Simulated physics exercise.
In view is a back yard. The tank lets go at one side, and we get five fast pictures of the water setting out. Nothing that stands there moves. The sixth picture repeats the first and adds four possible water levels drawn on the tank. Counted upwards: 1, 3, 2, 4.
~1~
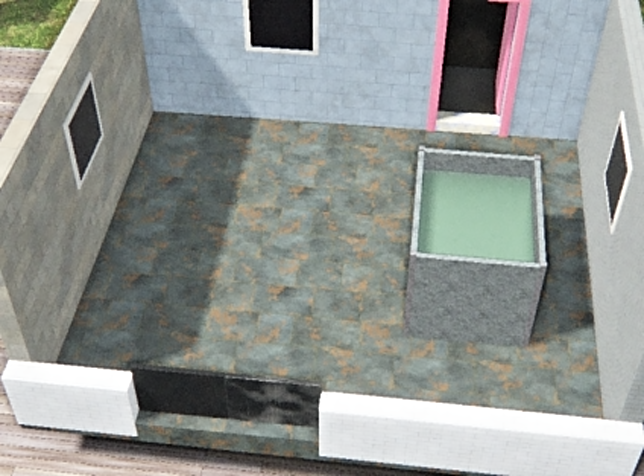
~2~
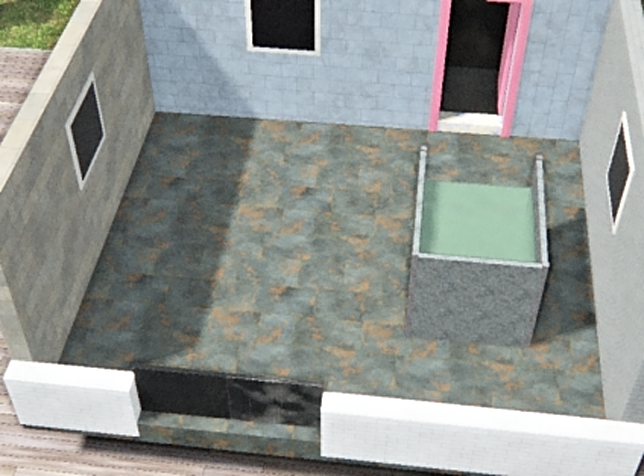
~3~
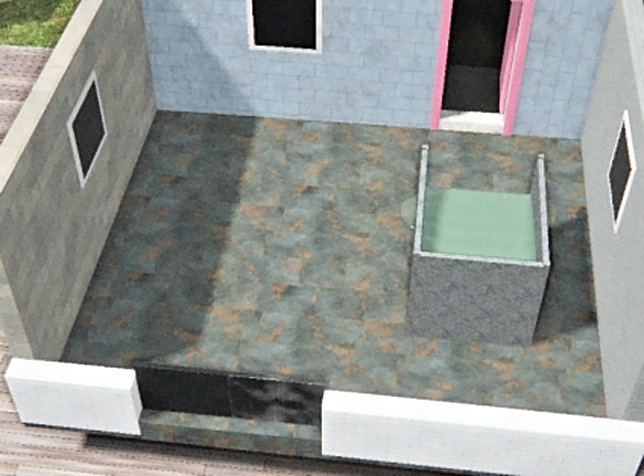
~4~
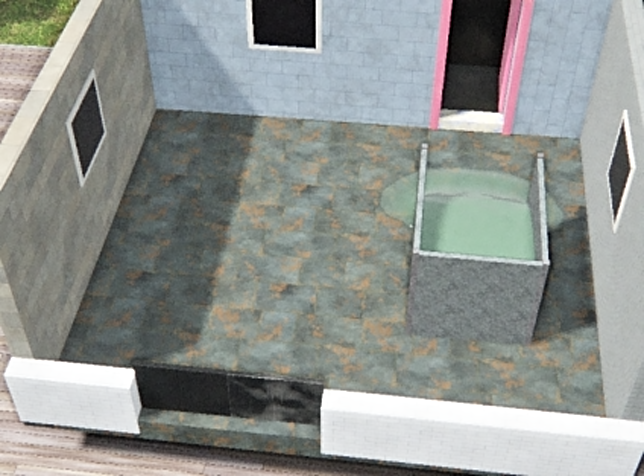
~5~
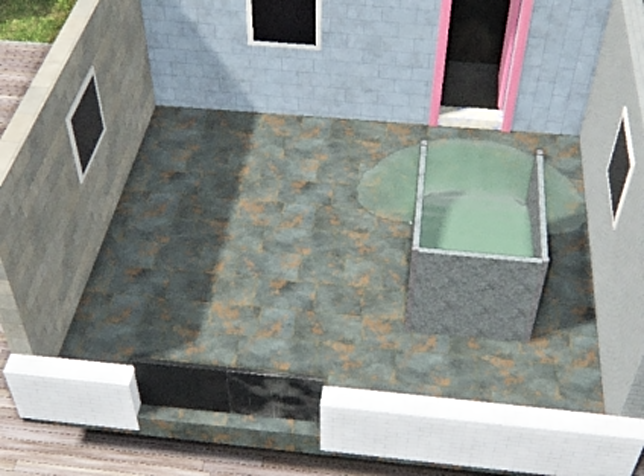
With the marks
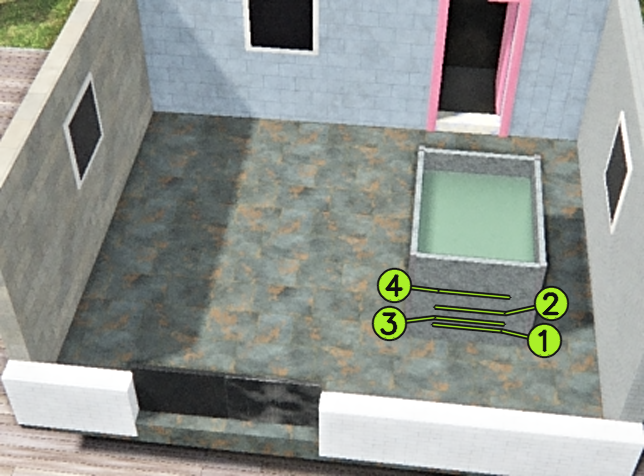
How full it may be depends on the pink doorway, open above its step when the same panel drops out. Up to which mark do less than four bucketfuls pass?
3 will do.
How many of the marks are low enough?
Two of them.
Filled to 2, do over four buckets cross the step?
Yes.
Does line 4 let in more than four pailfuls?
Yes.
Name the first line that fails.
Here it is line 2.
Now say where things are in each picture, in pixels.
In the first picture, water in the tank at rest, its middle at (476, 221); foot of the pink doorway at (467, 133); shut gate at (226, 379).
In the second picture, water covers 1 % of the ground, its front hidden from here.
In the third picture, water covers 4 % of the ground, its front hidden from here.
In the fourth picture, 8 % of the ground under water, visible out to (392, 195).
In the fifth picture, 14 % of the ground under water, visible out to (400, 154).
In lime, 1 at (467, 327); 2 at (470, 310); 3 at (468, 320); 4 at (473, 294); from the bottom up 1, 3, 2, 4.
Choosing 1, nothing gets over.
Choosing 2, about 9 bucketfuls get in.
Choosing 3, a bucket or two gets in.
Choosing 4, dozens of bucketfuls pour in.
